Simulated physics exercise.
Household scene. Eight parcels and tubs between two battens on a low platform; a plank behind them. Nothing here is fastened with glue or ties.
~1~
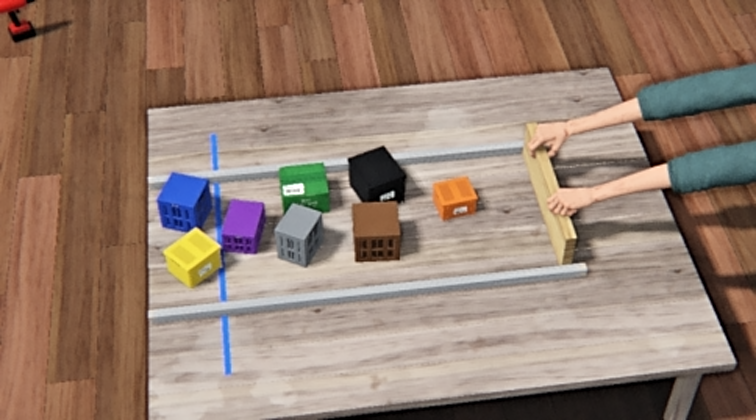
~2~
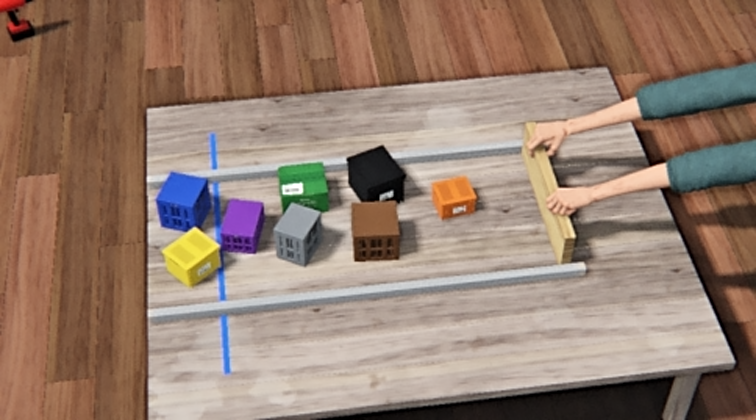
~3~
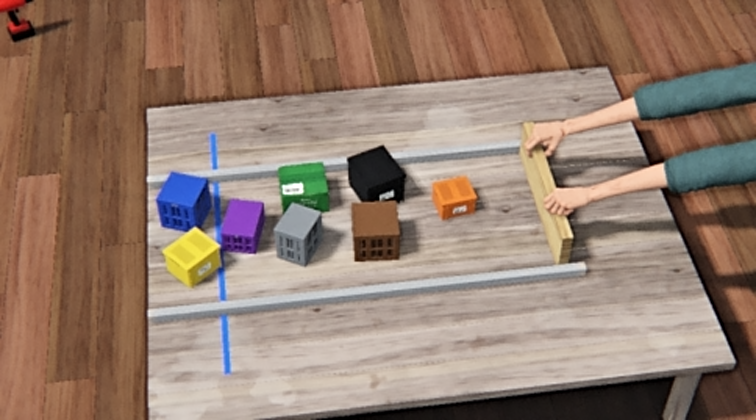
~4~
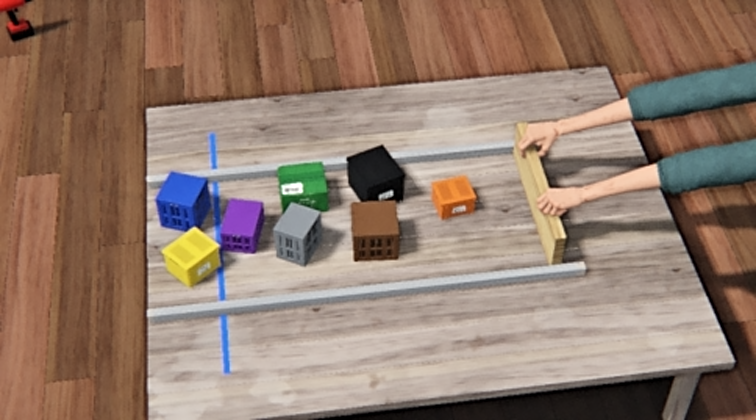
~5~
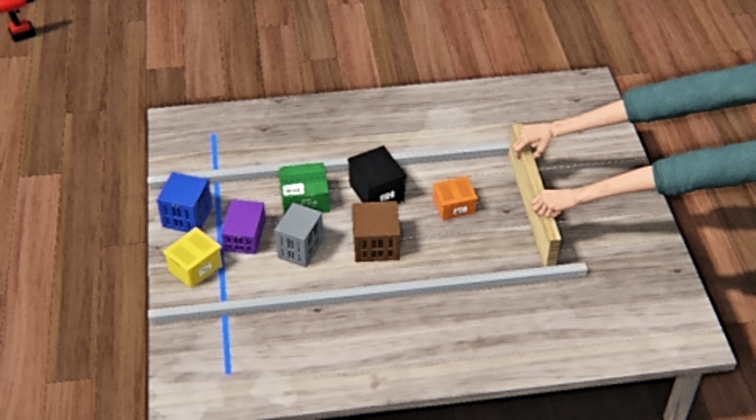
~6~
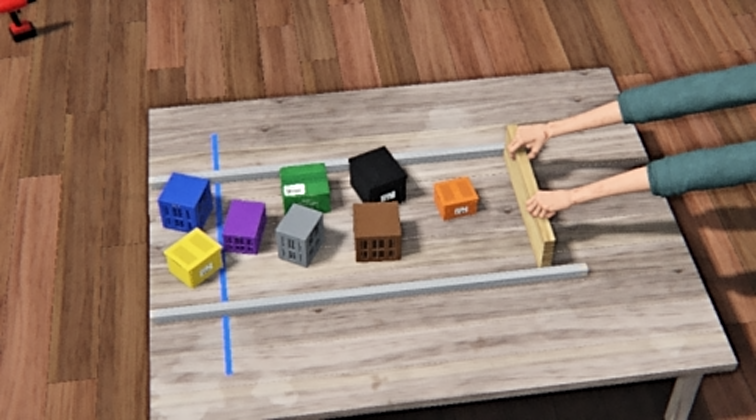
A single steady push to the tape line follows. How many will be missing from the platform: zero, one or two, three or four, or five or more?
More than two but fewer than five drop off.
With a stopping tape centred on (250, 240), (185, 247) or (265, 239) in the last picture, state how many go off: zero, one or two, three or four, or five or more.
Result per tape, in order - one or two / at least five / one or two.
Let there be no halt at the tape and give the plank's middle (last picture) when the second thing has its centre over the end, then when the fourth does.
Pixels in order: Roughly (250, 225), roughly (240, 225).
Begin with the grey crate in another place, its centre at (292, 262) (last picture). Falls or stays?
Started there, the object is not lost.
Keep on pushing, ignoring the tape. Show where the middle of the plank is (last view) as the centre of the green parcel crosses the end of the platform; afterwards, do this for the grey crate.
First near (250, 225), second near (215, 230).
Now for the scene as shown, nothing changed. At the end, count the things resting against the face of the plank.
Result: 2 in all.
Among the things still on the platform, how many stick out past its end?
I count 2 overhanging.
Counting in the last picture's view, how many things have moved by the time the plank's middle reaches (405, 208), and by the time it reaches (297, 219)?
The first number is 3, the next one 8.
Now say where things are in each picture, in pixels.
In the first picture, blue crate (185, 203); yellow tote (194, 259); purple crate (244, 227); plank (548, 194); tape (220, 243).
In the second picture, yellow tote (193, 258); plank (547, 193).
In the third picture, purple crate (243, 226); orange tote (454, 198).
In the fourth picture, blue crate (184, 203); brown crate (375, 231).
In the fifth picture, yellow tote (194, 259); green parcel (304, 189).
In the sixth picture, blue crate (186, 204); yellow tote (195, 259); purple crate (245, 227); plank (528, 196); tape (221, 243).
Early on, none off yet; blue crate at rest near (186, 204); yellow tote at rest near (195, 259); purple crate at rest near (245, 227).
A while later, none off yet; blue crate travelled a little near (174, 205); yellow tote at rest near (195, 259); purple crate travelled a little near (236, 230).
Finally, the number that fall off is three or four; lost, green parcel, purple crate, yellow tote and blue crate.
